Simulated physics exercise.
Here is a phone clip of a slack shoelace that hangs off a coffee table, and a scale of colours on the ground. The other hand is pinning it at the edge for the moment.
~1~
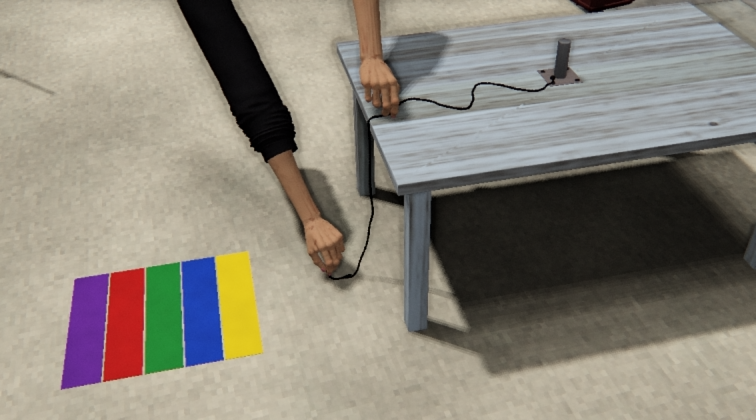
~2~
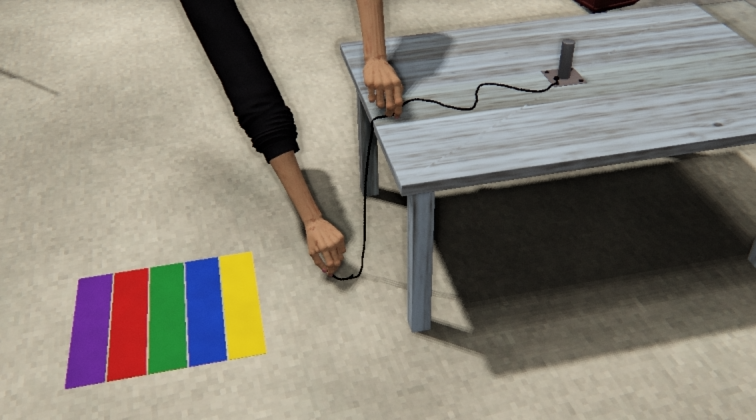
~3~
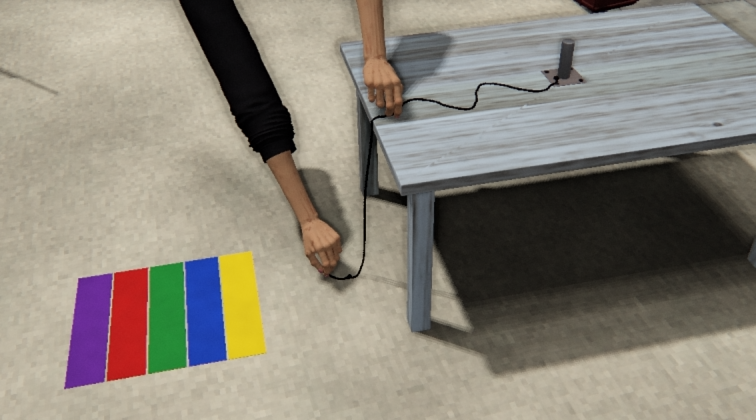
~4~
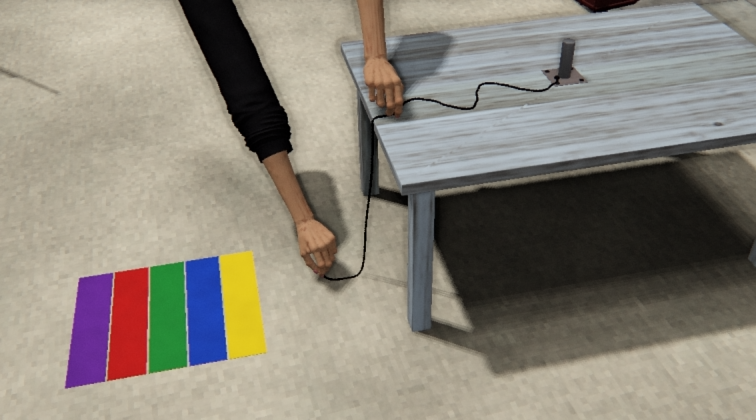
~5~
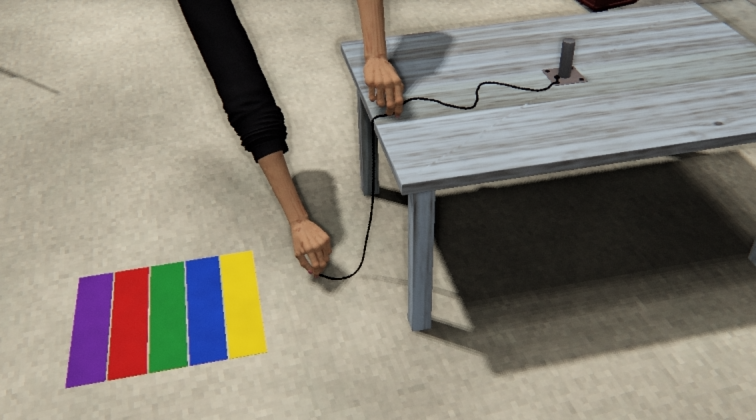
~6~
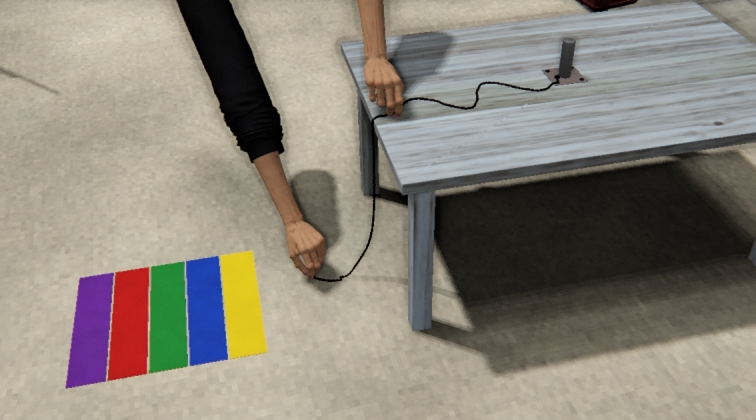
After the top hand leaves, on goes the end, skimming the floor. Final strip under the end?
Red.
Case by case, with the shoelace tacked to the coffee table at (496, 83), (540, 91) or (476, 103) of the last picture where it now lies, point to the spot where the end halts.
First (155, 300), next (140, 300), last (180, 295).
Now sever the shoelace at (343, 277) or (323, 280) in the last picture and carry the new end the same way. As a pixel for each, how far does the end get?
Going through both, you get (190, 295) and then (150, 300).
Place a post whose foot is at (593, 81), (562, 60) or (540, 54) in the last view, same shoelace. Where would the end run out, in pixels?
Per try, approx.: (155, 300); (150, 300); (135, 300).
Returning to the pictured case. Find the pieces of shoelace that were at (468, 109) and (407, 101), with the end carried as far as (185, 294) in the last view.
(418, 105) for the first, (368, 133) for the second.
Early on, end near (185, 294); over blue.
Midway, end near (149, 300); over green.
At the end of the slack, end near (128, 304); over red. Over red.
